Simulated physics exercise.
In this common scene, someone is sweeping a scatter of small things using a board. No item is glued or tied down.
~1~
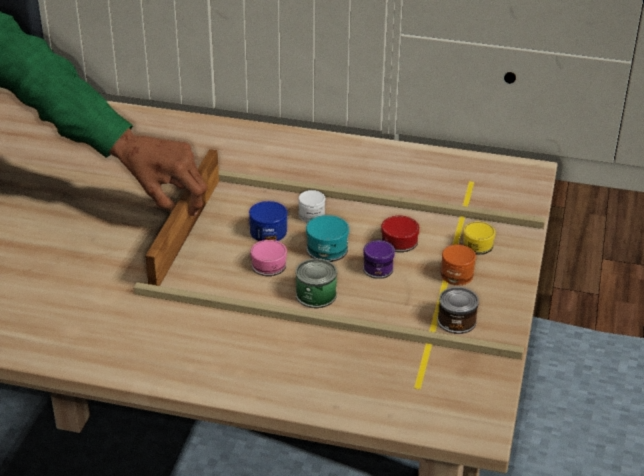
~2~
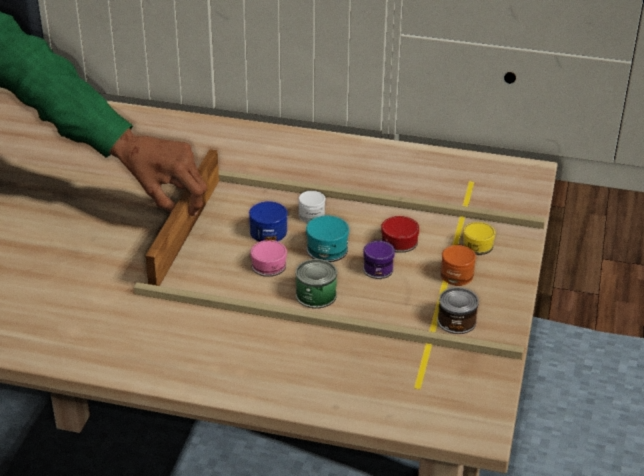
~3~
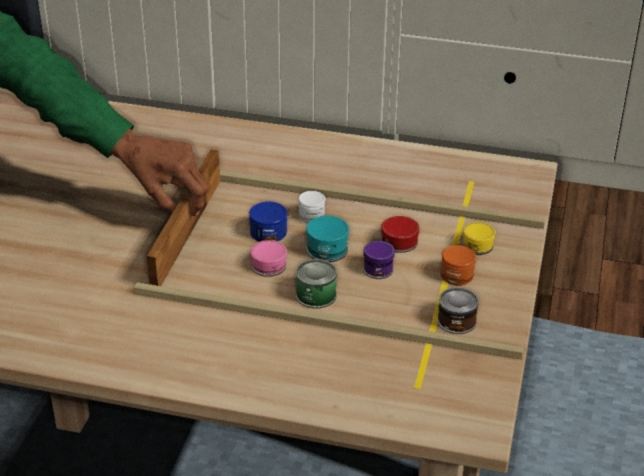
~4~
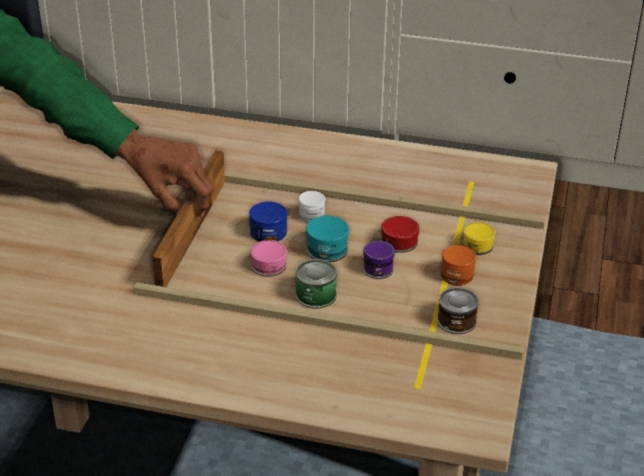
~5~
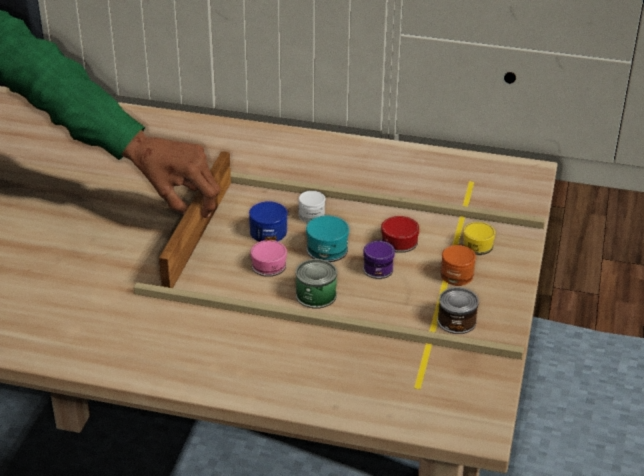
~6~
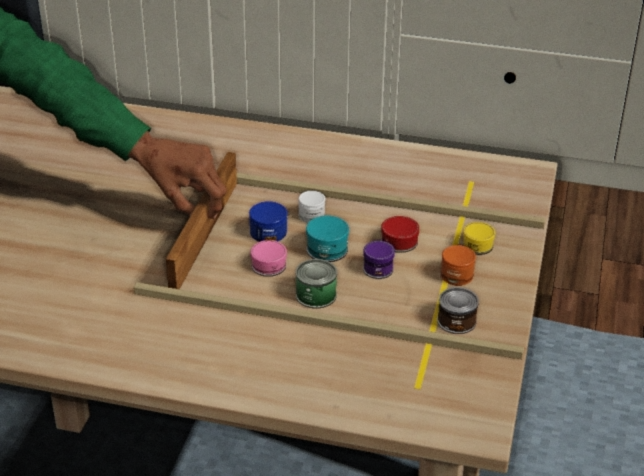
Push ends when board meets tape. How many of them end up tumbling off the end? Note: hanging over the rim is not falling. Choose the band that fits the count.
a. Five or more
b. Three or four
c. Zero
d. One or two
Zero (c).
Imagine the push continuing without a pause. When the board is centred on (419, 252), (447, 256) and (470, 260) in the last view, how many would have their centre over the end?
Place by place: 0, 0 and 2.
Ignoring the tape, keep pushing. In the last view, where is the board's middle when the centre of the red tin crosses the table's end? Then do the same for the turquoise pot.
Approx. (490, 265) for the first, approx. (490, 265) for the second.
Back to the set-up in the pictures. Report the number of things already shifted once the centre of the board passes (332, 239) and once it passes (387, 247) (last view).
6 by the first point, 8 by the second.
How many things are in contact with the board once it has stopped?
So the total is 4.
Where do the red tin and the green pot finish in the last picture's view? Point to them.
About (501, 239), and the other about (457, 309).
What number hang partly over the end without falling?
Overhanging: 2.
Soon after, none off yet; yellow tin at rest near (479, 238); brown pot at rest near (458, 311); orange tub at rest near (458, 266).
At rest, the number that fall off is zero.
